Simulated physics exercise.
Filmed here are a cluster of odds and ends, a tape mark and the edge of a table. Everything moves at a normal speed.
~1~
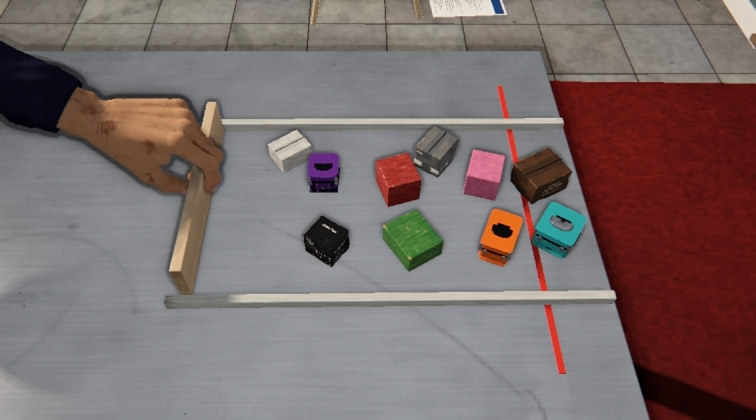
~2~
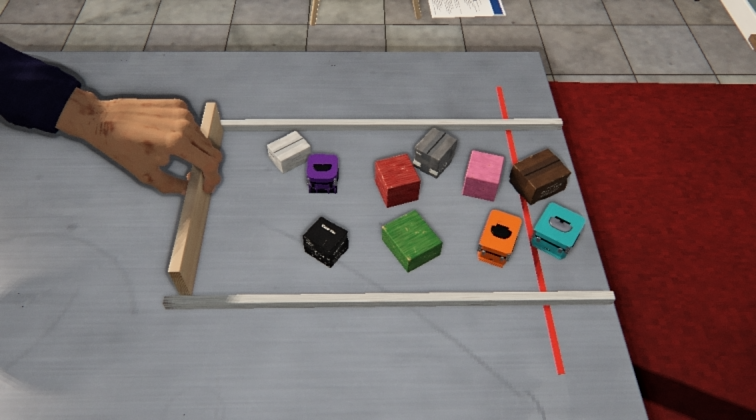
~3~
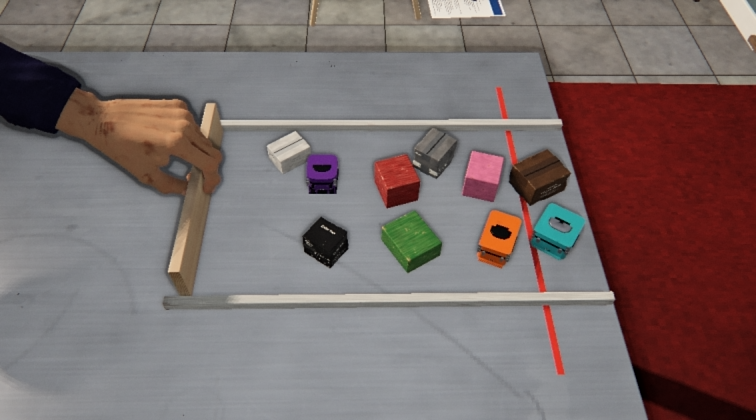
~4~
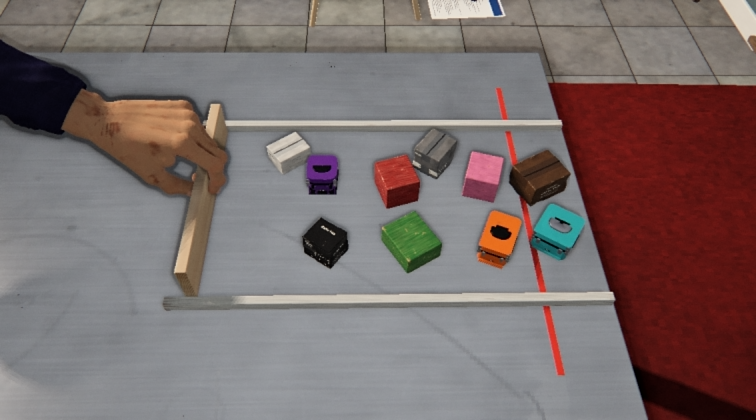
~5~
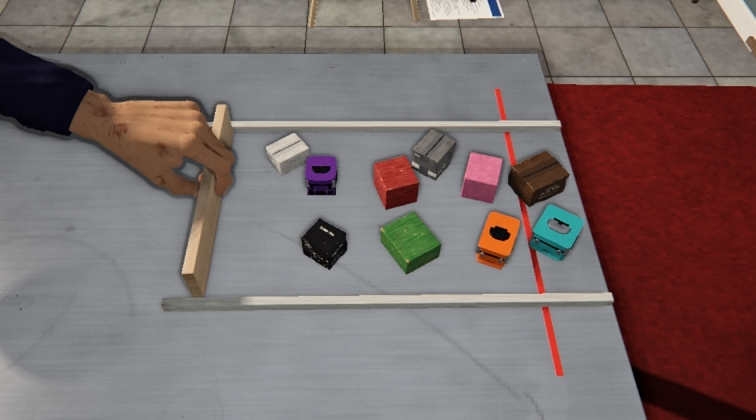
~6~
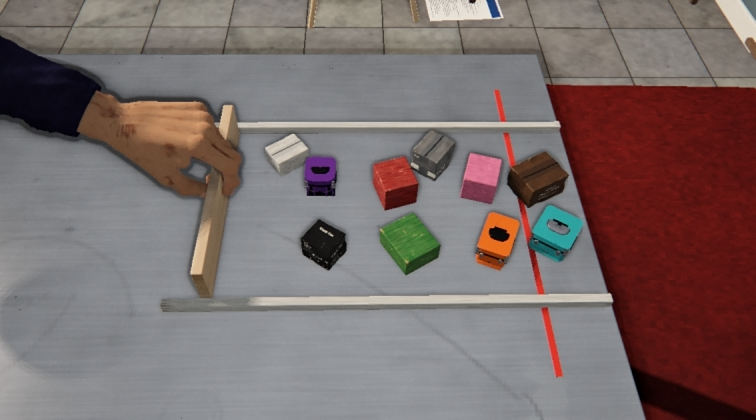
A hand held a wooden board upright on a gray table, then slid it slightly right toward a cluster of colorful little boxes, which stayed still, some of them near a red tape line.
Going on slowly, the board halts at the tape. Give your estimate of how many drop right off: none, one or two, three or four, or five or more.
Three or four drops.
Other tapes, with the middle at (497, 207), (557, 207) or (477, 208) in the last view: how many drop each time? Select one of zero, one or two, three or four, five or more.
First just one or two, then more than four, then one or two.
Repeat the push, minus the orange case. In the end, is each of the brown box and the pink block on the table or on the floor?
The brown box drops off, the pink block falls.
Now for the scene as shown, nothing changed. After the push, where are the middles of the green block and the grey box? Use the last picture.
Result: One at about (559, 223), the other at about (563, 154).
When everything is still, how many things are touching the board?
Total: 4.
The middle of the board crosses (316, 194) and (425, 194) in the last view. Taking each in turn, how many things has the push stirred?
Tally: First 3; then 9.
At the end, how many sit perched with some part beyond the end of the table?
I get 3.
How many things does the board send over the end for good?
Exactly 3.
Early on, none off yet; turquoise case at rest near (555, 234); brown box at rest near (537, 179); orange case at rest near (497, 242).
A while later, none off yet; turquoise case at rest near (555, 234); brown box travelled a little near (556, 182); orange case moving near (509, 244).
Finally, the number that fall off is three or four; lost, pink block, brown box and turquoise case.
